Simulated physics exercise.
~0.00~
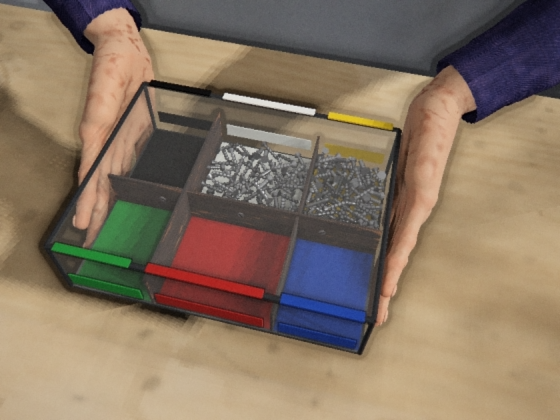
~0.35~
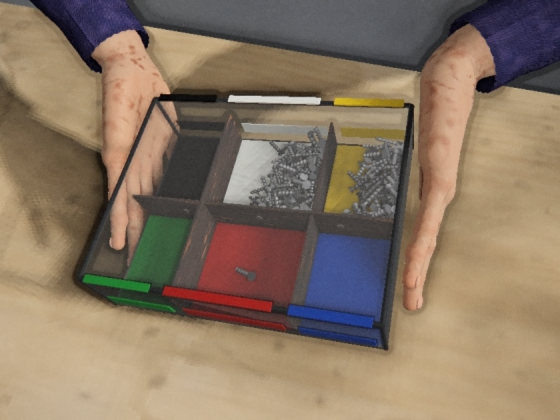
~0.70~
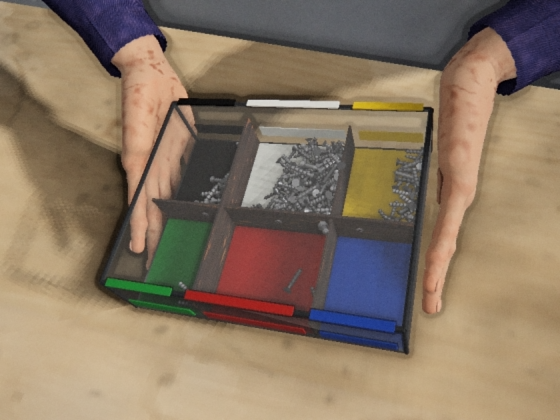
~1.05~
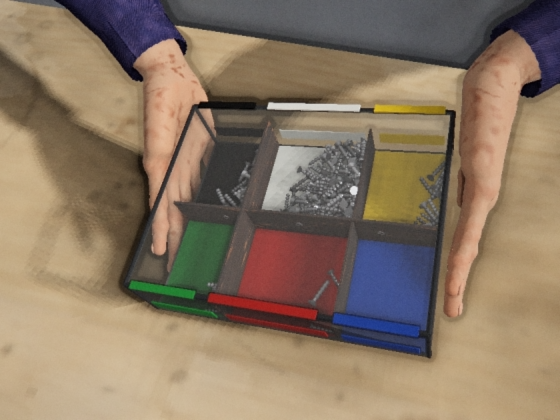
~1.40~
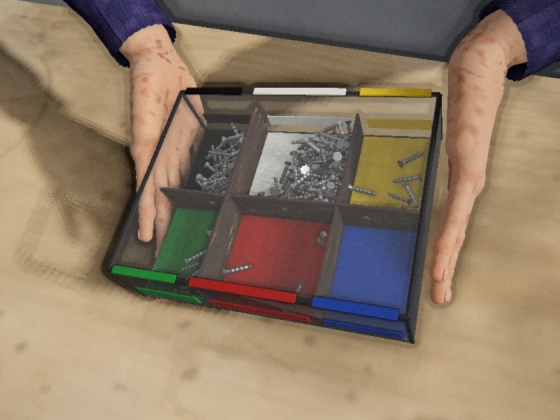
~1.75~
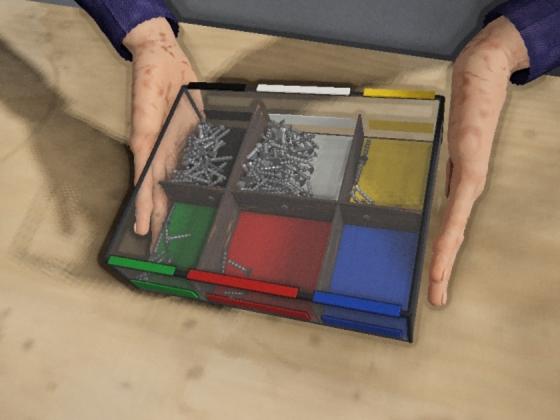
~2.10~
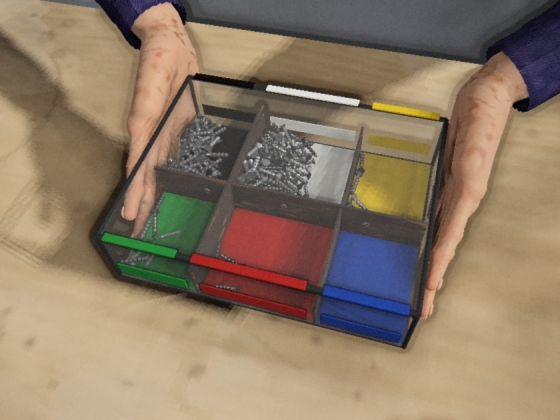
On a wooden table, two hands tilted and shook a clear-lidded box with six coloured compartments, and the screws inside slid leftward over the partitions, ending mostly in the white and black sections, with a few in yellow and green.
